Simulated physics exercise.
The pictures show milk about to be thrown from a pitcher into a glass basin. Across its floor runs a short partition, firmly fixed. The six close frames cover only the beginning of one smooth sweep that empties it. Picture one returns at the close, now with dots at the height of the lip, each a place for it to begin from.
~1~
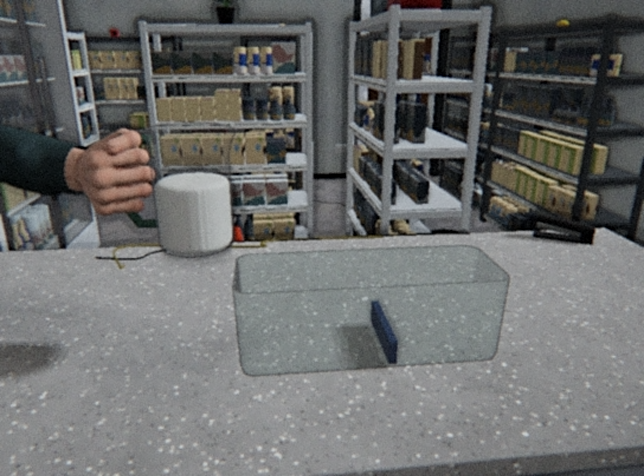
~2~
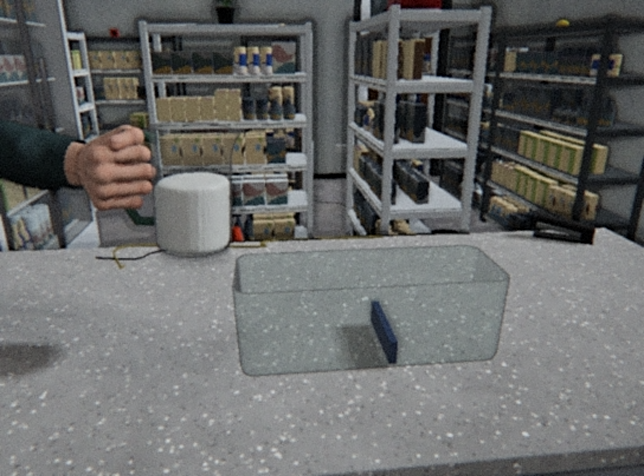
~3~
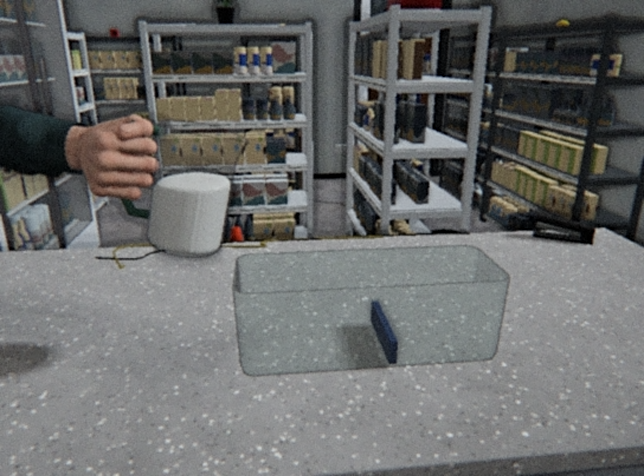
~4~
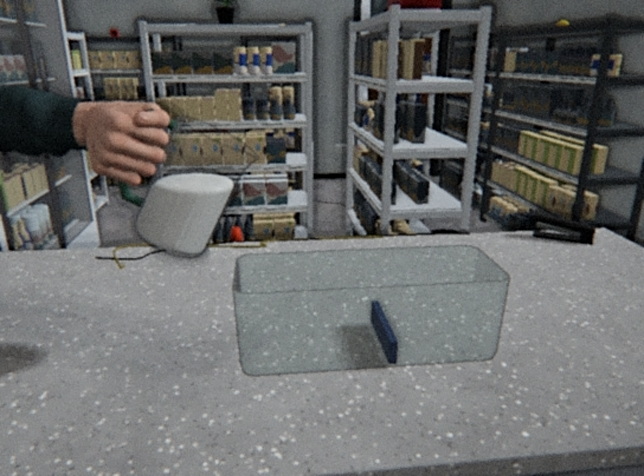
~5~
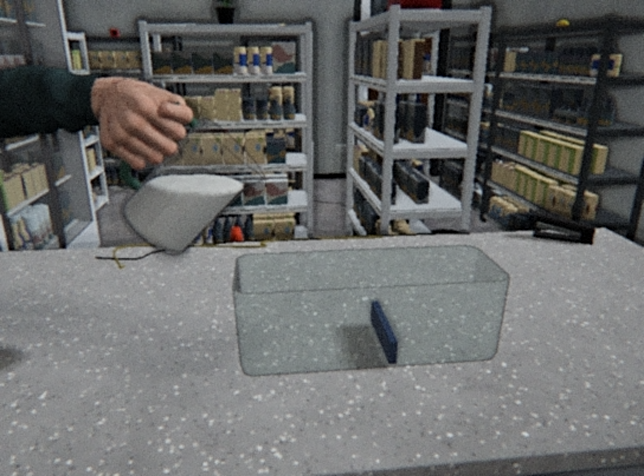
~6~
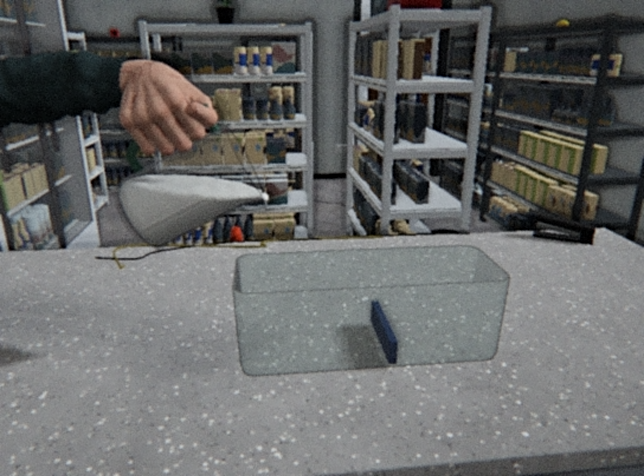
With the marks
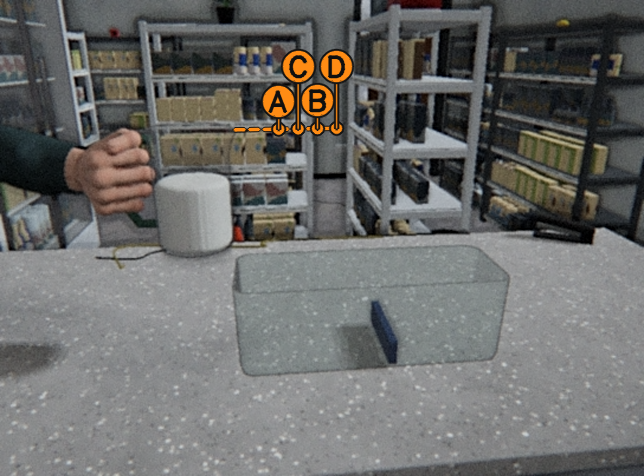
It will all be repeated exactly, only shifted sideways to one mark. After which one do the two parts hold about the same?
The best dot is B.
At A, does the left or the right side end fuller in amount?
The left side.
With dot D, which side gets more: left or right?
More ends on the right.
In orange, A at (278, 129); B at (317, 128); C at (298, 128); D at (336, 128).
For dot A, about 92 % ends left of the wall and 6 % right of it.
For dot B, about 56 % ends left of the wall and 43 % right of it.
For dot C, about 94 % ends left of the wall and 4 % right of it.
For dot D, about 9 % ends left of the wall and 91 % right of it.
